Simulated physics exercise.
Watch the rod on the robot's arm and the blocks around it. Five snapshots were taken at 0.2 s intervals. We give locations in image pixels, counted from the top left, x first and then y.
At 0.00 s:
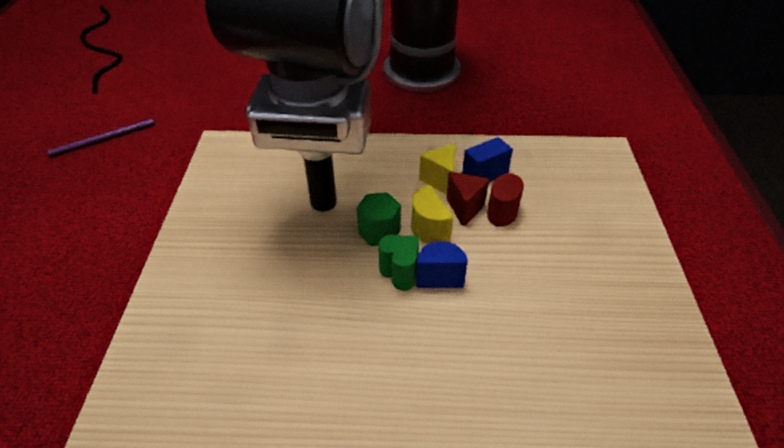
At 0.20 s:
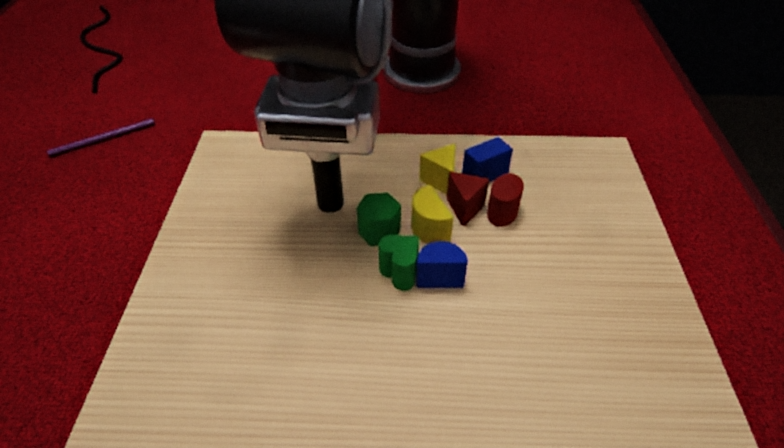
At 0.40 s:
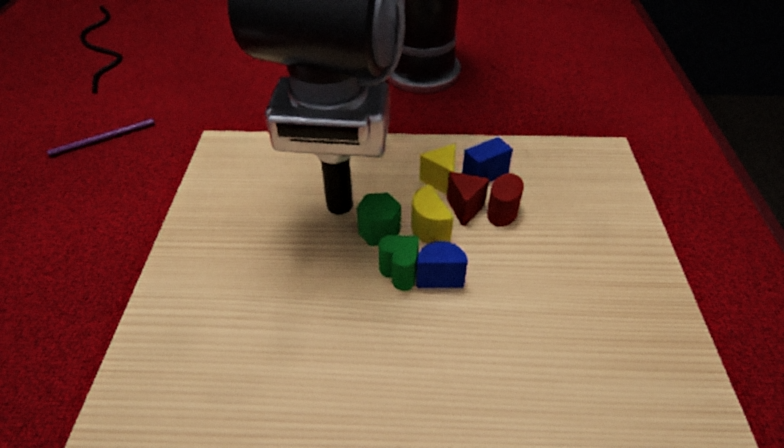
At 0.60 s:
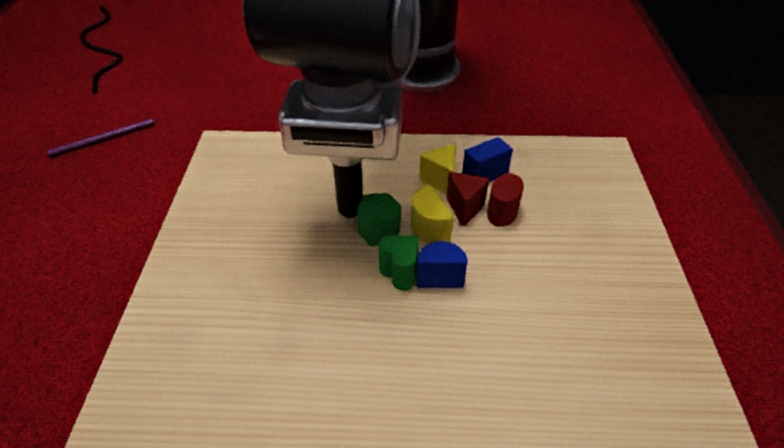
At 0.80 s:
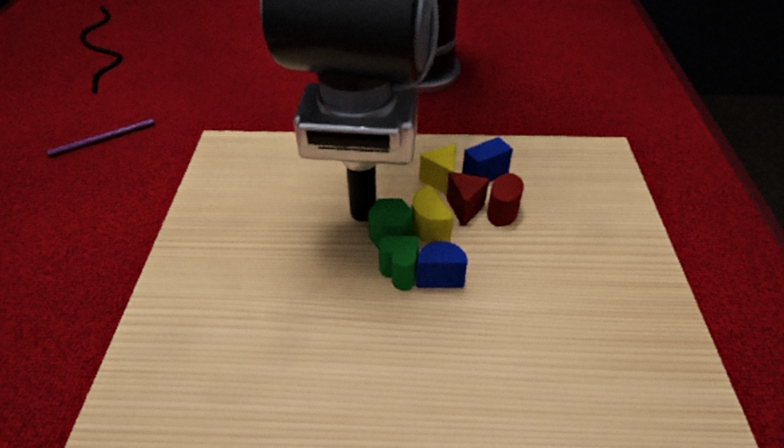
A robot arm with a black rod moved slowly right across a wooden board toward a cluster of colored blocks, then nudged the green hexagon slightly right while the other blocks stayed about where they were.
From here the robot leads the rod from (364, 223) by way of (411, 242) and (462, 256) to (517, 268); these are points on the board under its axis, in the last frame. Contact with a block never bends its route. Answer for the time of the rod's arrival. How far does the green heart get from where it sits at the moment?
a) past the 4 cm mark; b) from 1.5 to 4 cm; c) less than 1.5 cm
Letter c.
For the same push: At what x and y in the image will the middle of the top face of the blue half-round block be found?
I expect it at (469, 292).
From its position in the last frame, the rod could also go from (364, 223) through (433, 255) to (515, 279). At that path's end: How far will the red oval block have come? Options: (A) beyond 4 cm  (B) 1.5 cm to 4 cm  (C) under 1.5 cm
C
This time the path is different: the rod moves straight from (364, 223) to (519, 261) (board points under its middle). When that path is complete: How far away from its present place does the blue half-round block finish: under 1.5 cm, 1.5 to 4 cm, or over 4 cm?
From 1.5 to 4 cm.
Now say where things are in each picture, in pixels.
Lower end of the rod (324, 203), tops of blocks, green hexagon (379, 206), green heart (401, 248), yellow half-round block (430, 203), blue half-round block (442, 253), in the first frame.
Rod (331, 204), blocks as before, in the second frame.
Rod (340, 206), blocks as before, in the third frame.
Rod (351, 208), blocks as before, in the fourth frame.
Rod (364, 213), green hexagon (390, 211), green heart (401, 248), yellow half-round block (430, 203), blue half-round block (442, 253), in the fifth frame.
What follows on the original path. One third of the way, rod (411, 231); green hexagon (435, 236), turned 30° clockwise; green heart (404, 255), turned 25° clockwise; yellow half-round block (444, 203), turned 30° anticlockwise; blue half-round block (452, 264).
Two thirds of the way, rod (464, 246); green hexagon (477, 260), turned 75° clockwise; green heart (405, 256), turned 30° clockwise; yellow half-round block (446, 202), turned 35° anticlockwise; blue half-round block (470, 290), turned 15° clockwise.
At the end, rod (520, 257); green hexagon (494, 266), turned 120° clockwise; green heart (405, 256), turned 30° clockwise; yellow half-round block (446, 202), turned 35° anticlockwise; blue half-round block (469, 292), turned 20° clockwise.
